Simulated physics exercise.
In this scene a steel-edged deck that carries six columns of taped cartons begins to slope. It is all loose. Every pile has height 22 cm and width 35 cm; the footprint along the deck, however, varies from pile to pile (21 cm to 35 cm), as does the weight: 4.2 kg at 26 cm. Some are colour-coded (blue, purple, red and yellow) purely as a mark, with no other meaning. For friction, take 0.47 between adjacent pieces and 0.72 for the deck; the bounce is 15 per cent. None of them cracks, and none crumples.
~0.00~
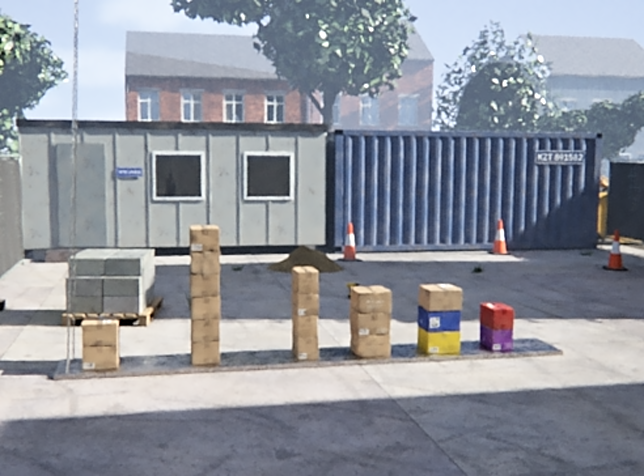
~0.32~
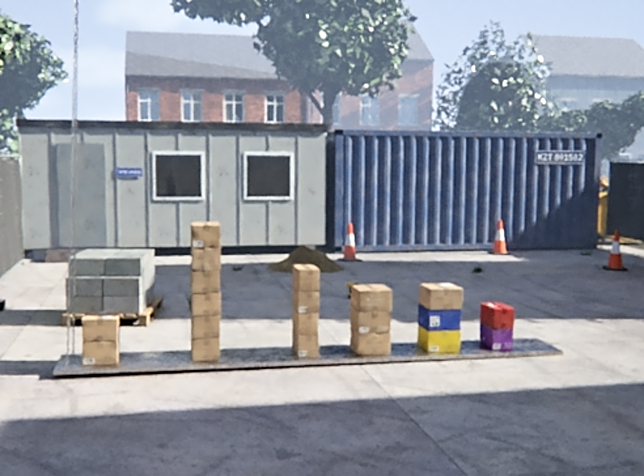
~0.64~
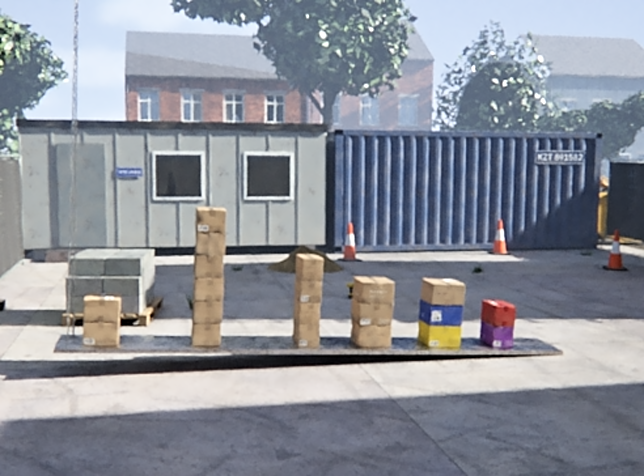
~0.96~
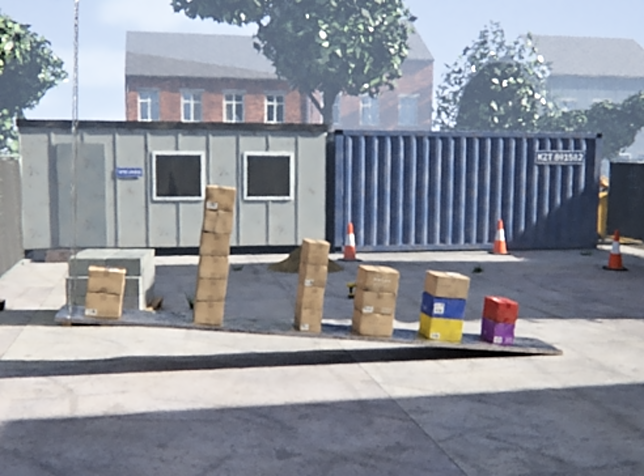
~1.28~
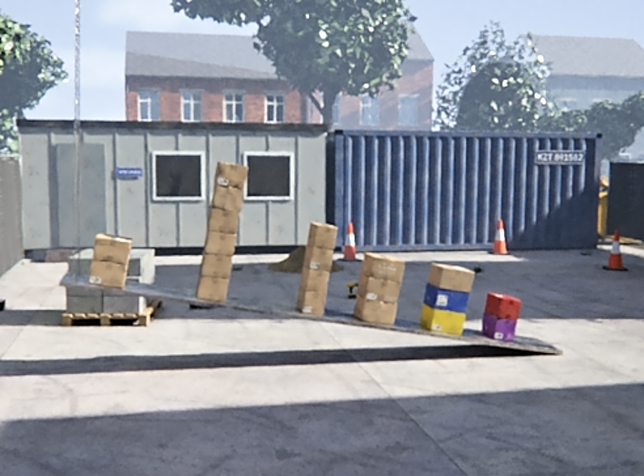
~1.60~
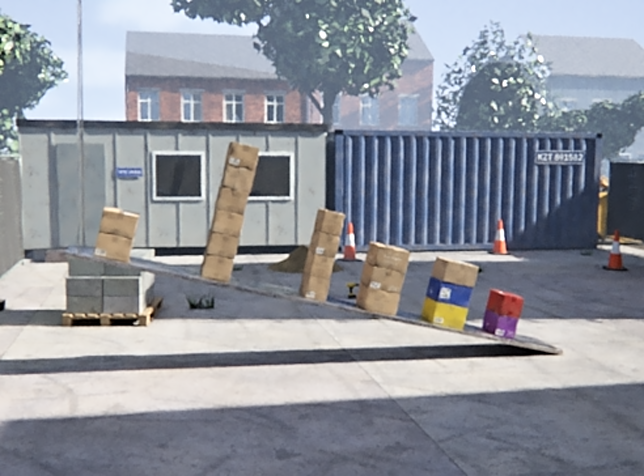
The clip opens on six columns of taped cartons, some blue, yellow, red and purple, standing on a level deck in a sunlit yard. The deck's left end lifts, slightly at first, then more steeply. By the end it slopes down to the right, with every column leaning right along with it, still stacked.
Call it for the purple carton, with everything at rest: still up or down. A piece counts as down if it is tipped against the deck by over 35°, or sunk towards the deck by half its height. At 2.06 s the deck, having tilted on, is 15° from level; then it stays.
Stays.
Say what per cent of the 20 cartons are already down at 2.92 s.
50 per cent.
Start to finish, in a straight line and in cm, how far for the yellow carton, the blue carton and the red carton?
Roughly yellow 30 cm, blue 60 cm, red 110 cm.
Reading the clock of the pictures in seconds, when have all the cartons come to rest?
At about 4.0 s.
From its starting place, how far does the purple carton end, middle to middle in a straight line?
About 25 cm.
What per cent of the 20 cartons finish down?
It works out at roughly 70 per cent.
By 2.28 s, slope 15°; none of the 20 cartons down, 10 disturbed; purple carton unmoved.
By 2.92 s, slope 15°; 10 of the 20 cartons down; purple carton unmoved; blue carton moved 10 cm.
When it is over (4.2 s), slope 15°; 14 of the 20 cartons down; purple carton moved 17 cm; red carton upside down; yellow carton moved 10 cm. In pixels of the last frame, middles, purple carton near (515, 325), red carton near (591, 338).
